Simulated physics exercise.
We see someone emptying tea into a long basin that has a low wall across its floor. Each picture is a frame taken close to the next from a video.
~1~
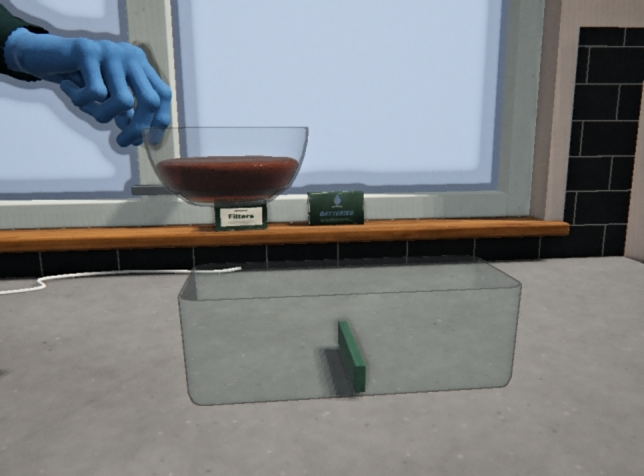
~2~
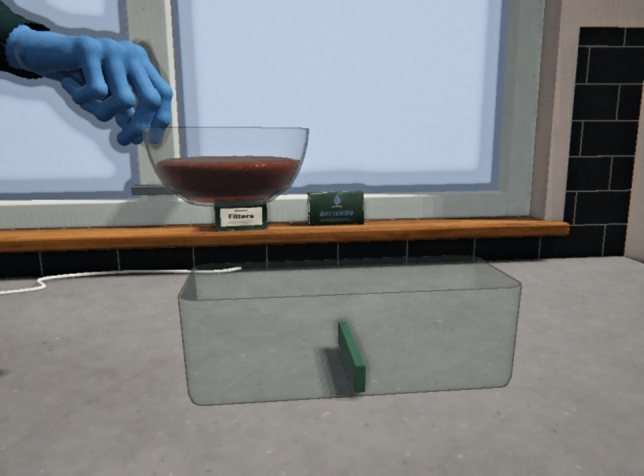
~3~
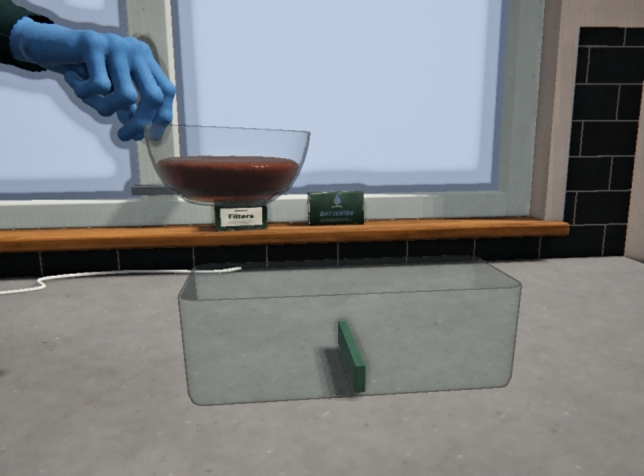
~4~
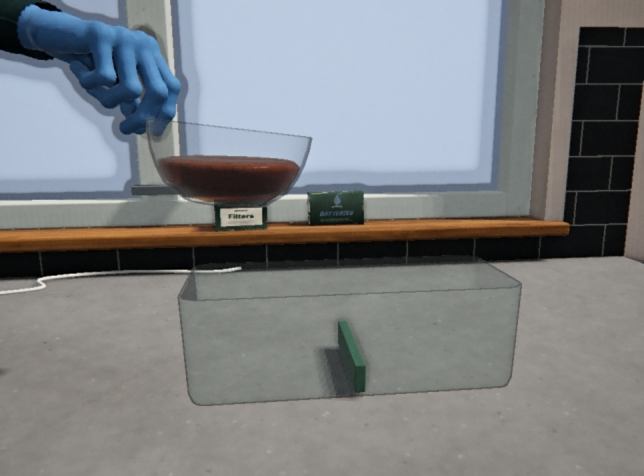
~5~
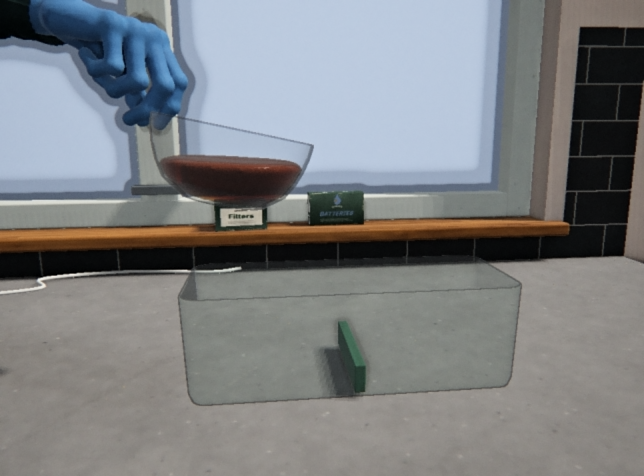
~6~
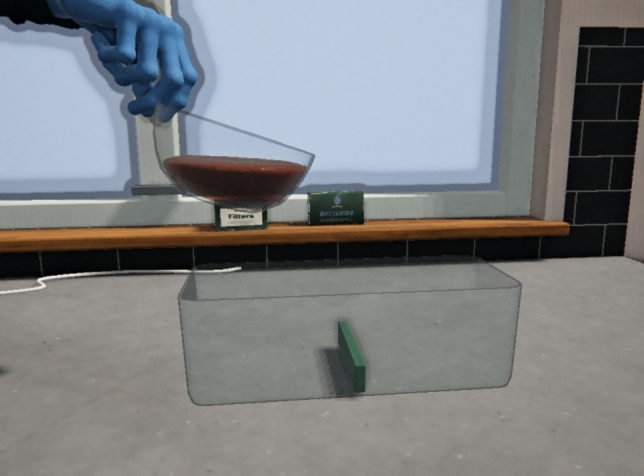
A blue-gloved hand tilting a clear glass bowl of reddish-brown liquid gradually to the right above a long transparent basin.
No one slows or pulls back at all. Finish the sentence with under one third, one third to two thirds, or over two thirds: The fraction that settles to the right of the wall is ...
The fraction that settles to the right of the wall is one third to two thirds.
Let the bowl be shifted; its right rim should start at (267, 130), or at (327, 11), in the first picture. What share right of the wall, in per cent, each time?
10 and 75 in a hundred.
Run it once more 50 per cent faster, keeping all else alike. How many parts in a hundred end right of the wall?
Roughly 35 %.
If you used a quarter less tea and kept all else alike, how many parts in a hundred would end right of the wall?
Estimate: Around 30 per cent.
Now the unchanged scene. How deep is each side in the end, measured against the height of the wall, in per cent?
Left near 40; right near 30.
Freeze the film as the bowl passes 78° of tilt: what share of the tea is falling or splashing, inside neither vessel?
About 40 per cent.
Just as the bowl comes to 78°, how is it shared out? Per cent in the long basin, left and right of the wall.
Left side: 10 in a hundred; right side: 15 in a hundred.
A moment on, the bowl is tipped on its side and 40 per cent is still to pour, 8 is left of the wall and 14 right of it.
Next, the bowl is tipped right over and 2 per cent is still to pour, 52 is left of the wall and 40 right of it.
Then the bowl is tipped right over and 0 per cent is still to pour, 57 is left of the wall and 41 right of it.
Later the bowl is tipped right over and 0 per cent is still to pour, 57 is left of the wall and 42 right of it.
In the end 57 per cent lies left of the wall, 42 right of it and 1 outside.
